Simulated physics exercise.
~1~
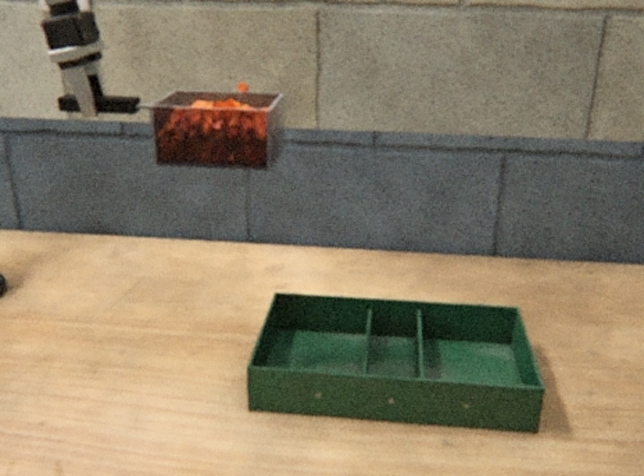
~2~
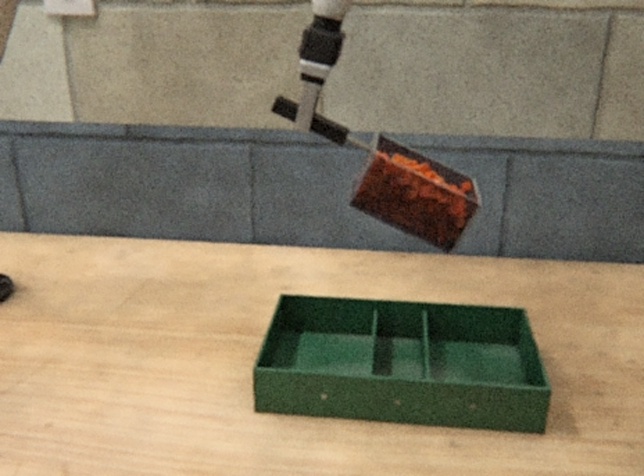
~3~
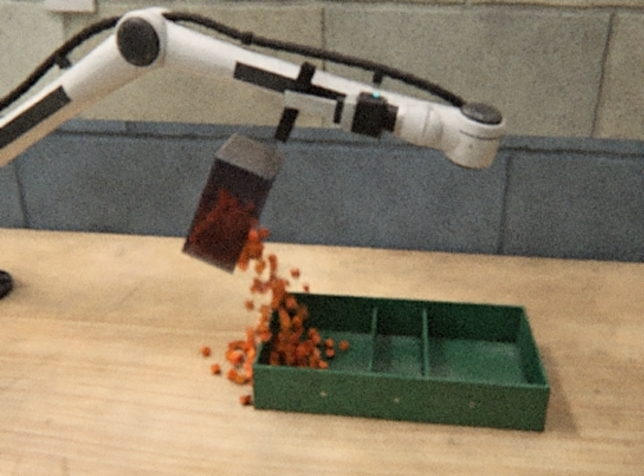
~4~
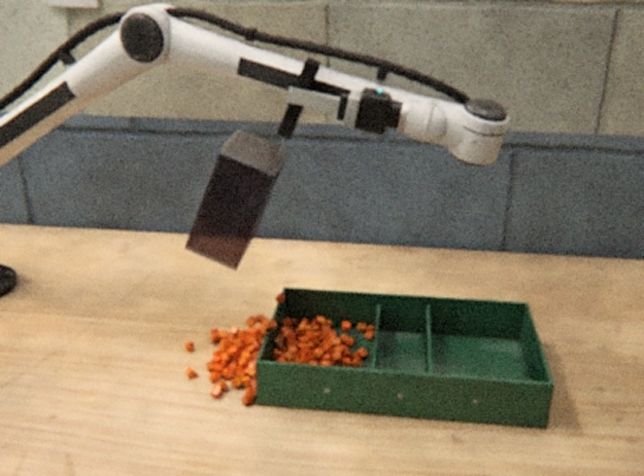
A robot arm carried a clear box of orange vegetable dice to the right, then drew it back left and tipped it over the green crate's left end, leaving many in the left compartment and a sizeable heap spilled on the table.
